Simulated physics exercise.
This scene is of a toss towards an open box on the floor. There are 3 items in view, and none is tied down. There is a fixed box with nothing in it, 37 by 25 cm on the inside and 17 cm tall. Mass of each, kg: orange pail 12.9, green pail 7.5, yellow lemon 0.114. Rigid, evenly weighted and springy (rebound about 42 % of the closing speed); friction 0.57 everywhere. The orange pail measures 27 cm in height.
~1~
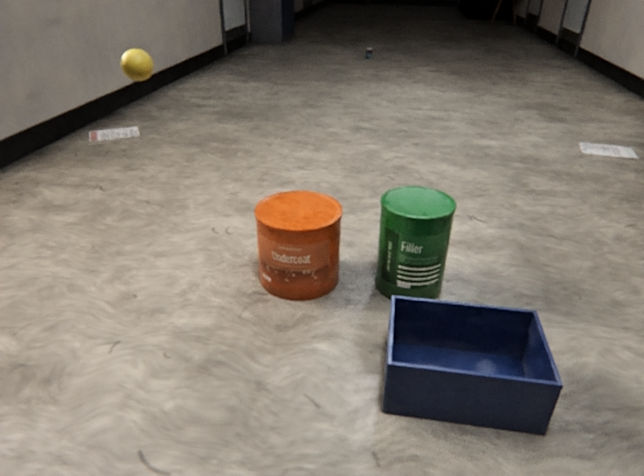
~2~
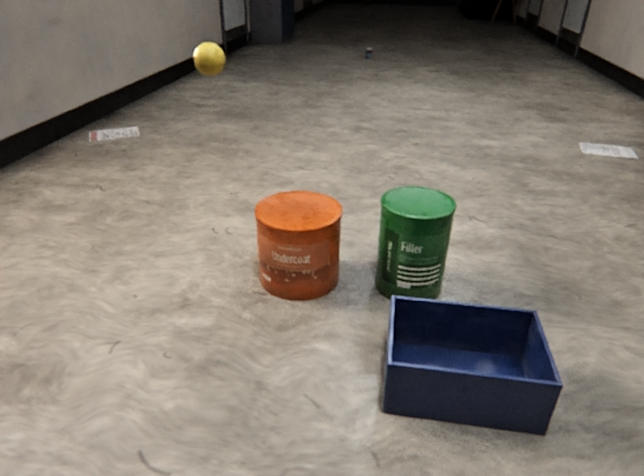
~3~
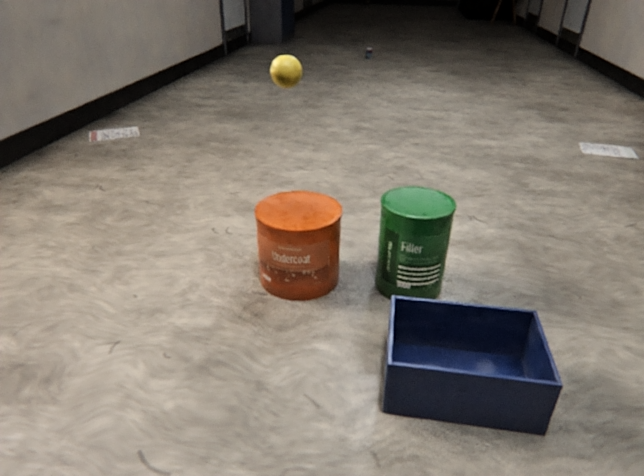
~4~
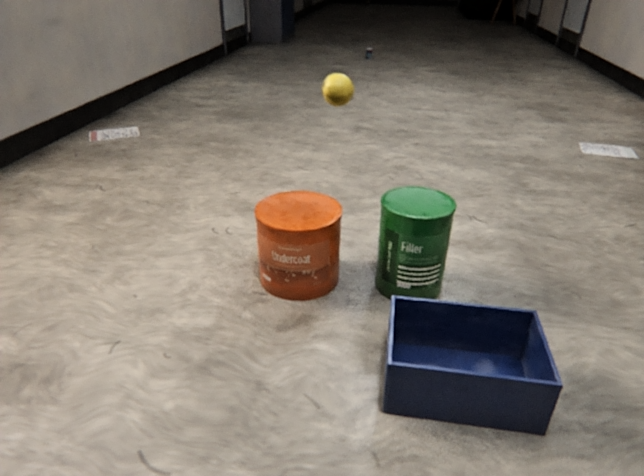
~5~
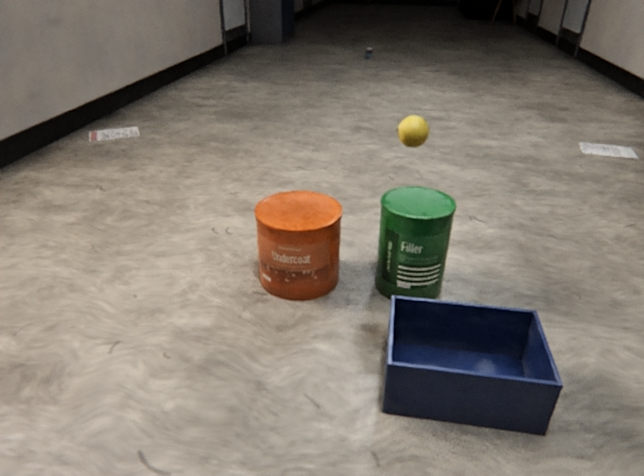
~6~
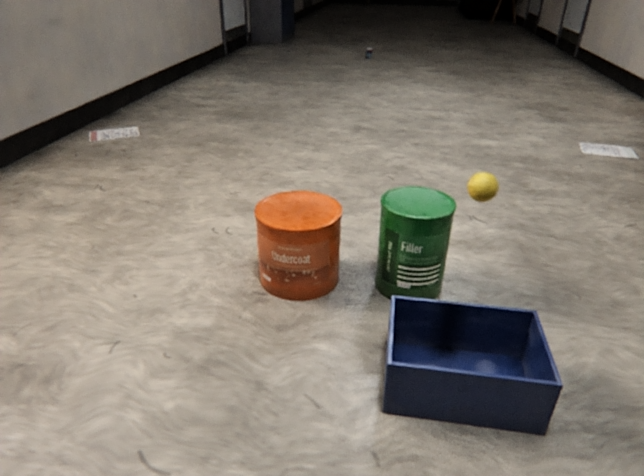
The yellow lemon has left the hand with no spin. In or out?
My guess is it is left out of the box.
Then, 0.30 s later than the last frame, lemon outside, 67 cm from the box's middle.
Then, 0.60 s later than the last frame, lemon outside, 119 cm from the box's middle.
When it is over, lemon outside, 140 cm from the box's middle; the bystanders within 10 cm of the start.
